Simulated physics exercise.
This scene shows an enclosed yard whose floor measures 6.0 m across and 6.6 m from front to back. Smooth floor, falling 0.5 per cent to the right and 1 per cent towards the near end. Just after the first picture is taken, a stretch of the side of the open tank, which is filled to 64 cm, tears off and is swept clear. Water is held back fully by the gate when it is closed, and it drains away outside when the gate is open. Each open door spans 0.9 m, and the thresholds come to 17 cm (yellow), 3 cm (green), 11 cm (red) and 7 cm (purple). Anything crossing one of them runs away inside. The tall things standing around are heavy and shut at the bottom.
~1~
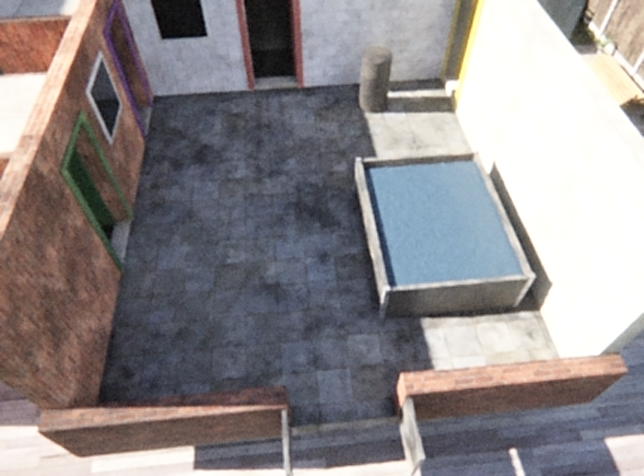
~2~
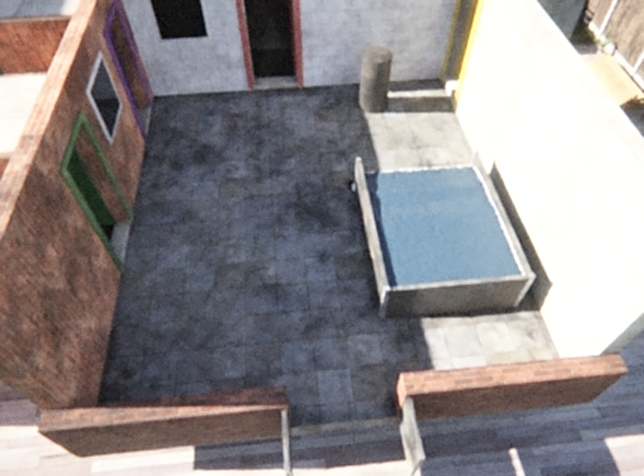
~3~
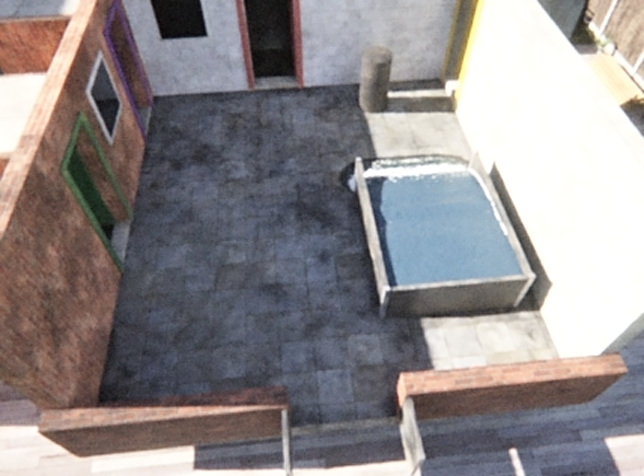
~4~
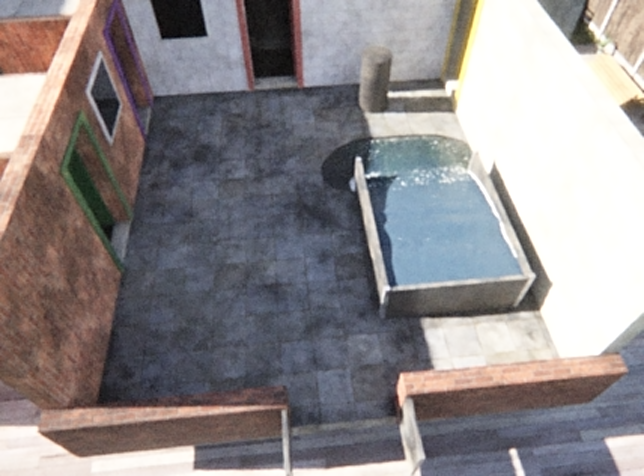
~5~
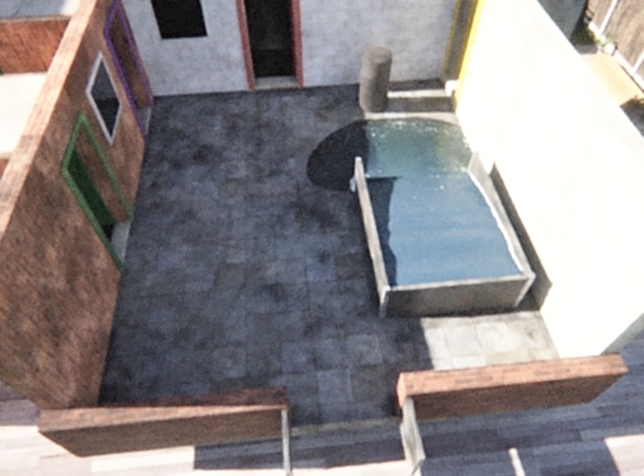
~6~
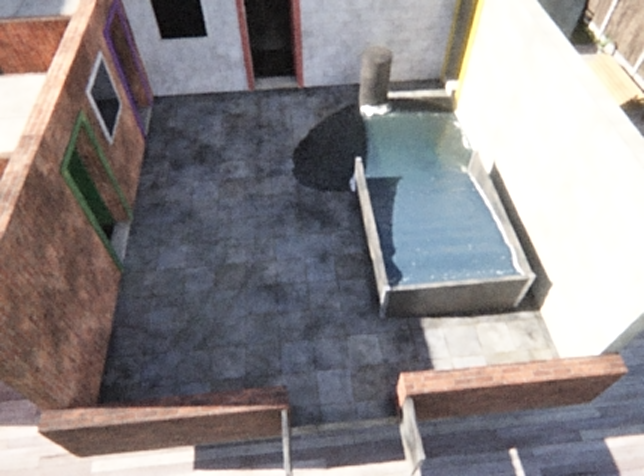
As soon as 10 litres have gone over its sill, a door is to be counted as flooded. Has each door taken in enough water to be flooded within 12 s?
The yellow door has; the green door has; the red door has; the purple door has.
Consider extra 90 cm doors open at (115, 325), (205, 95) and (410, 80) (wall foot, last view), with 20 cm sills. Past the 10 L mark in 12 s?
Less, less, more.
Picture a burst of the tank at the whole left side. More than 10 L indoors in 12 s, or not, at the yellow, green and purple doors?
So yellow stays lower, green tops it, purple tops it.
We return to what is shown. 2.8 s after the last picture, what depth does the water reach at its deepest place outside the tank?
Max depth: About 29 centimetres.
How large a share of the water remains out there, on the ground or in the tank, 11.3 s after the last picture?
Around 80 percent of the water.
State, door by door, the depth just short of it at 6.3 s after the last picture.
In centimetres - yellow: 8, green: 6, red: 5, purple: 12.
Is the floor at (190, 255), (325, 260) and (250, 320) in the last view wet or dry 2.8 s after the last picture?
First spot not yet wet, second not yet wet, third not yet wet.
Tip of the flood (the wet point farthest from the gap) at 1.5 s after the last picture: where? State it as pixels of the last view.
About pixel (190, 97).
Then, 0.7 s after the last picture water covers 30 % of the floor and is deepest (45 cm) near (432, 82); yellow door 12 cm at the sill, 0 L in, green door not reached, red door not reached, purple door not reached.
Then, 1.5 s after the last picture water covers 35 % of the floor and is deepest (44 cm) near (443, 86); yellow door 34 cm at the sill, 45 L in, green door not reached, red door 19 cm at the sill, 4 L in, purple door not reached.
Then, 2.8 s after the last picture water covers 40 % of the floor and is deepest (29 cm) near (445, 92); yellow door 29 cm at the sill, 163 L in, green door not reached, red door 15 cm at the sill, 42 L in, purple door 20 cm at the sill, 12 L in.
Then, 6.3 s after the last picture water covers 80 % of the floor and is deepest (14 cm) near (567, 379); yellow door 8 cm at the sill, 195 L in, green door 6 cm at the sill, 11 L in, red door 5 cm at the sill, 48 L in, purple door 12 cm at the sill, 203 L in.
Then, 11.3 s after the last picture water covers 100 % of the floor and is deepest (16 cm) near (567, 379); yellow door 3 cm at the sill, 195 L in, green door 4 cm at the sill, 35 L in, red door 3 cm at the sill, 48 L in, purple door 3 cm at the sill, 218 L in.
